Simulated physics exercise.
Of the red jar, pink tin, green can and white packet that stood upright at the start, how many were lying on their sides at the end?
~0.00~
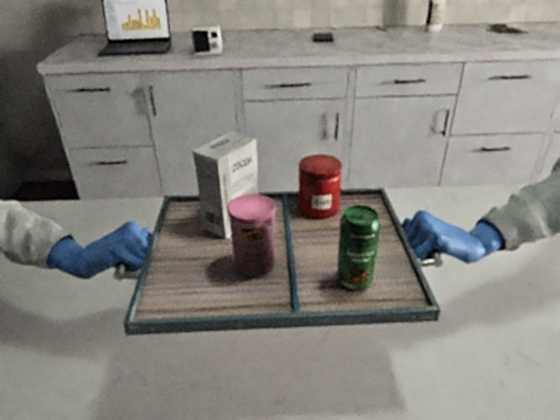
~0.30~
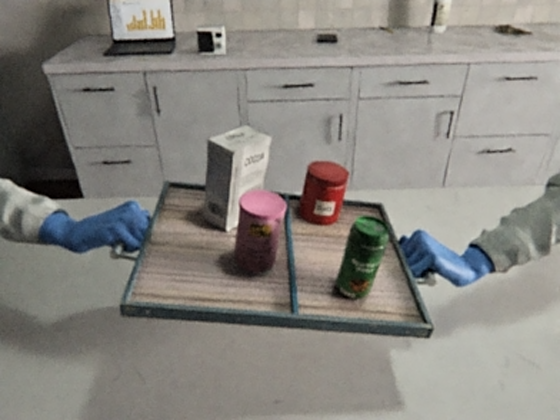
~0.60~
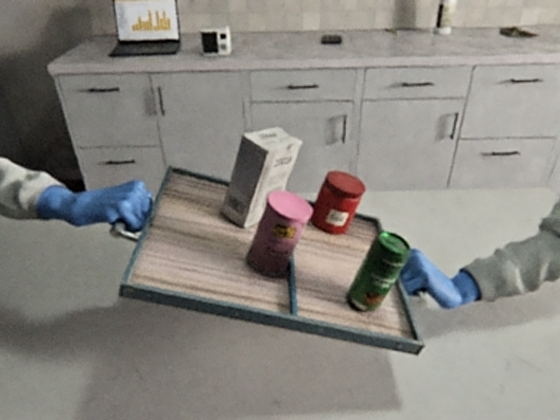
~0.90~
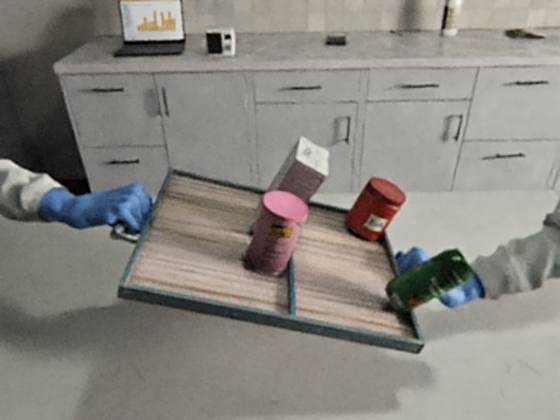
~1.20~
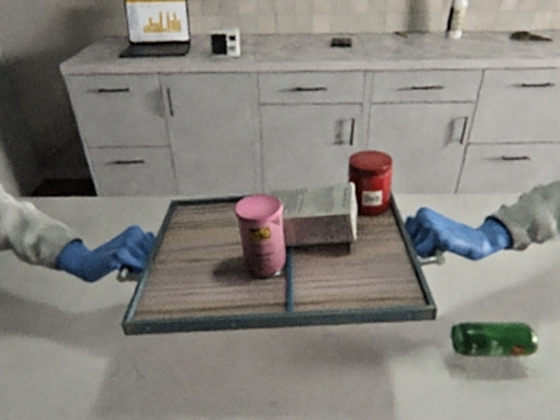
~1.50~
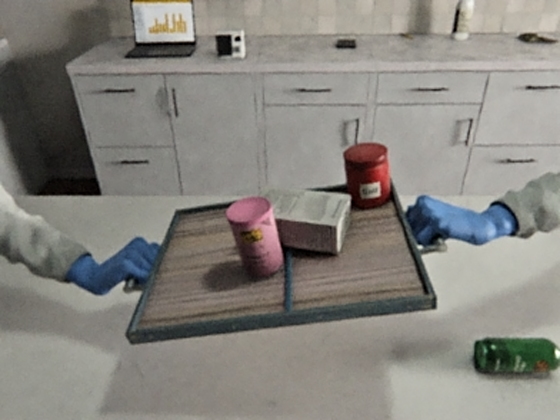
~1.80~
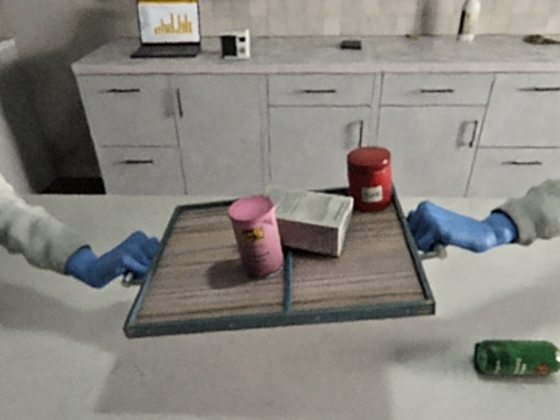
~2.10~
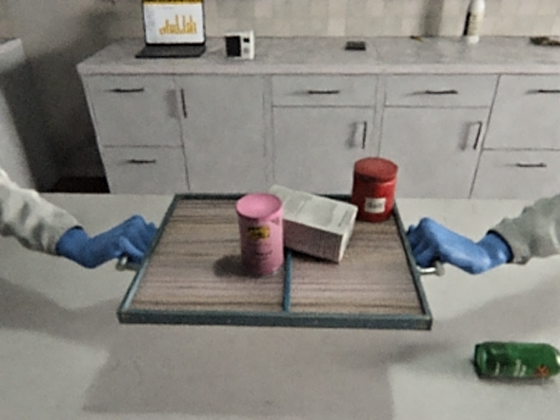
Two of them were lying on their sides, the green can on the table and the white packet on the tray.
